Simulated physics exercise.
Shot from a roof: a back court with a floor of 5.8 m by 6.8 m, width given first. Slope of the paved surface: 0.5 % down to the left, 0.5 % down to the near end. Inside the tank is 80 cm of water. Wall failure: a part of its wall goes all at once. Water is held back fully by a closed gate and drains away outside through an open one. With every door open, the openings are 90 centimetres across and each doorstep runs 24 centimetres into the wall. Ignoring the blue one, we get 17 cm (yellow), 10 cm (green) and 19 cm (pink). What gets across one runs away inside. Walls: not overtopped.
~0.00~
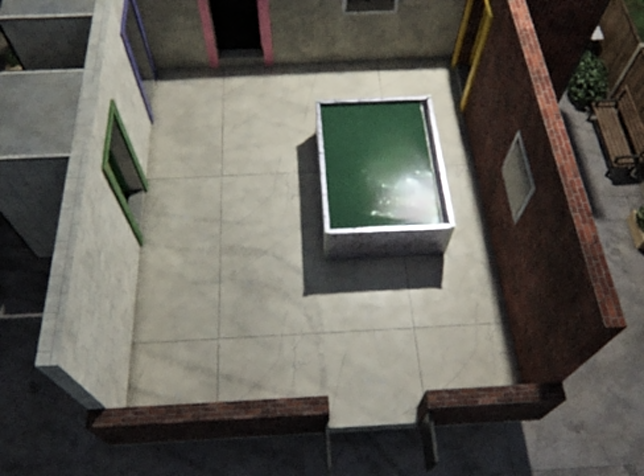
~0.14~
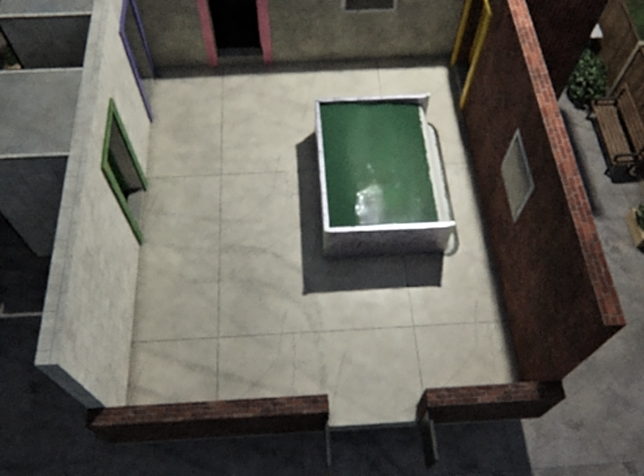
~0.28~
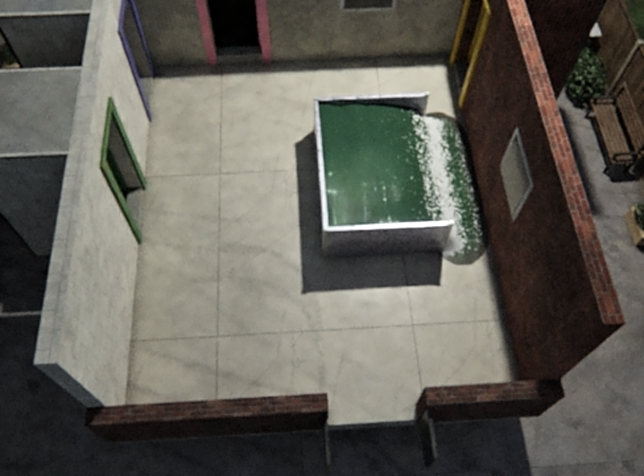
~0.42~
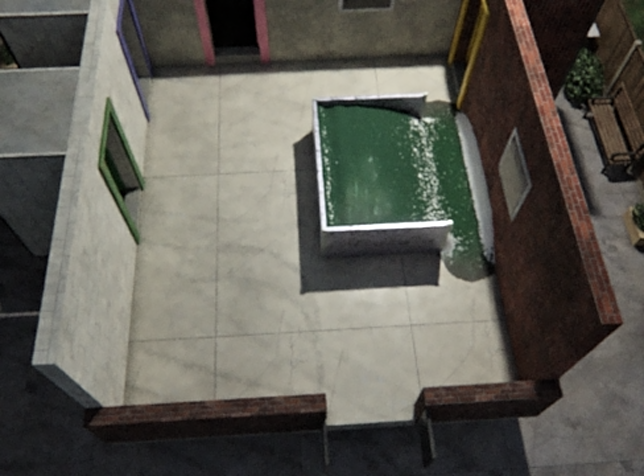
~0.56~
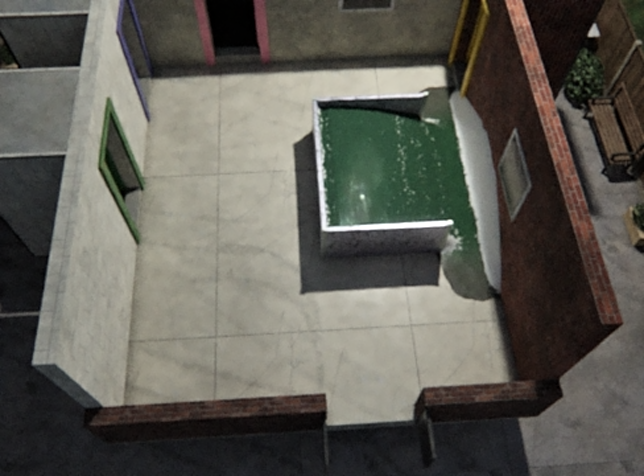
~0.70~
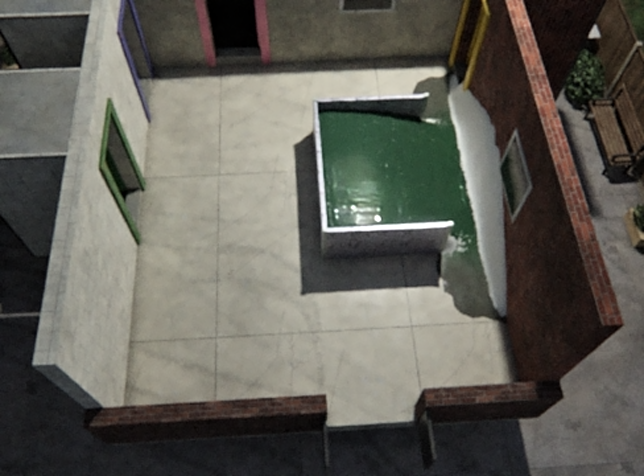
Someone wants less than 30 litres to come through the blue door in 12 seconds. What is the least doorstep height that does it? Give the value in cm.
It needs to be around 13.5 cm high.
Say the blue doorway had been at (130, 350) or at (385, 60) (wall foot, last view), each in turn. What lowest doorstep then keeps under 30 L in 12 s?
Roughly 12.0 cm for the first and 23 cm for the second.
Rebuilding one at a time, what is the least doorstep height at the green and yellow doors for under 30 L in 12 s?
You'd want about 8.5 centimetres at green and about 19 centimetres at yellow.
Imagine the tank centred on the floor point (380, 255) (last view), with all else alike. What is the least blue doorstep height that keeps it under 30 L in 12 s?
About 13.0 cm.
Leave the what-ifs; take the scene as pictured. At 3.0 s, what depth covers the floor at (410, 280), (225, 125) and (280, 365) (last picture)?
The depths come to about 0, 3 and 4 cm.
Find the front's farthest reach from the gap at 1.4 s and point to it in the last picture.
Around (522, 397).
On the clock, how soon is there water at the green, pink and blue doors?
Green 4.0 s, pink 2.2 s, blue 3.0 s.
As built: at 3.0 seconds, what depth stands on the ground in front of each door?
Depths in cm - yellow: 19, green: 0, pink: 5, blue: 5.
After 1.4 s water covers 20 % of the floor, deepest (57 cm) near (467, 191); it has not reached the blue door.
After 3.0 s water covers 55 % of the floor, deepest (31 cm) near (522, 397); 5 cm at the blue door, 0 litres in over its 7 cm doorstep.
After 12.0 s water covers 100 % of the floor, deepest (14 cm) near (514, 361); 11 cm at the blue door, 179 litres in over its 7 cm doorstep.
At the blue door as built, the water arrived by 3.0 s and peaked near 19 cm at 4.0 s.
With a doorstep of 10.5 cm, 73 litres would have come in within the 12 s; with 16.5 cm, 8 litres. So under 30 litres takes about 13.5 cm.
